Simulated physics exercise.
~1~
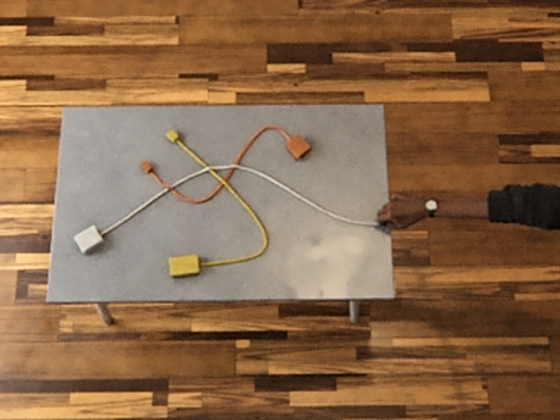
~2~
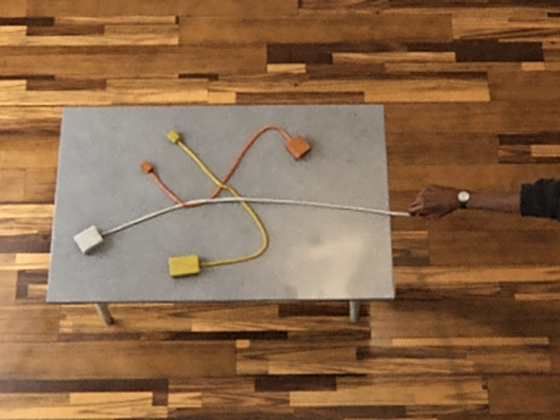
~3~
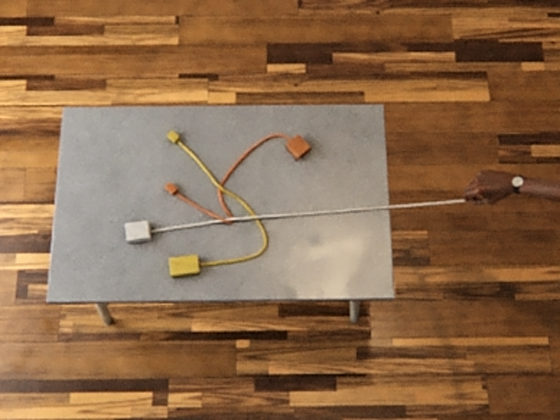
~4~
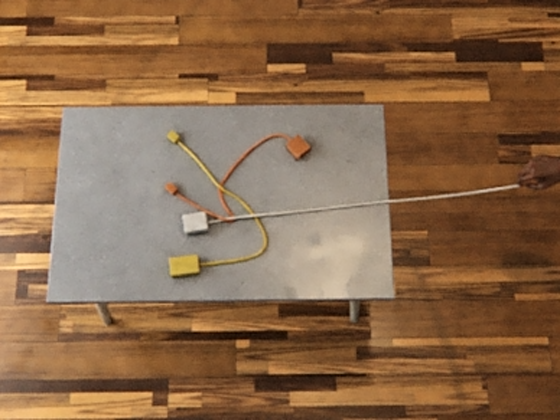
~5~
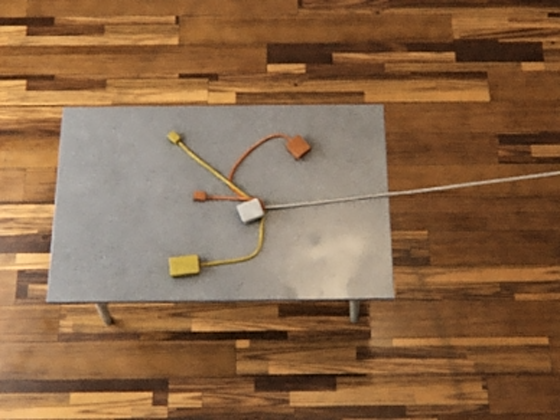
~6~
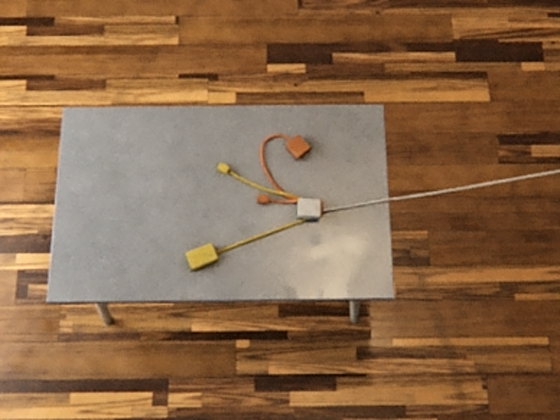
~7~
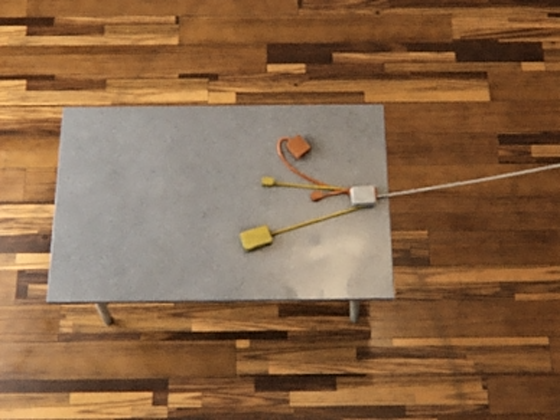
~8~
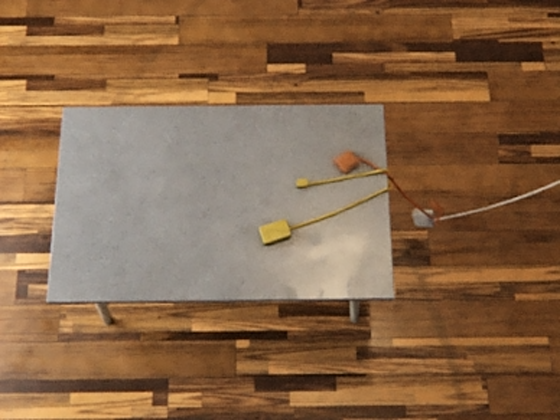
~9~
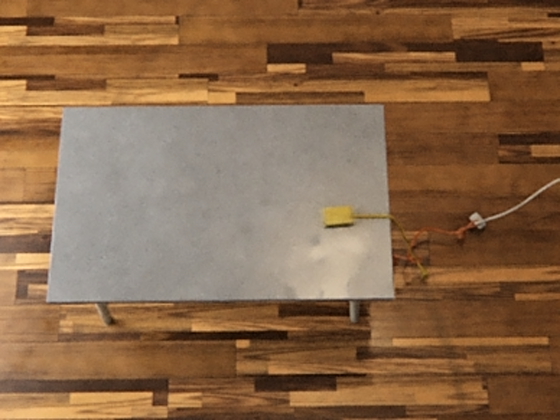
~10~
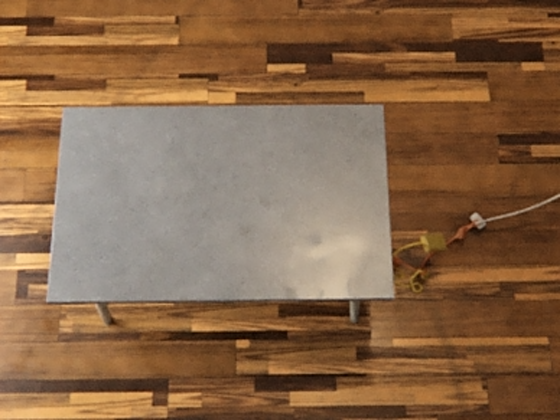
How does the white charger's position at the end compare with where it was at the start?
At the start the white charger rests near the left side of the table. At the end it is off the table, beyond the right edge.
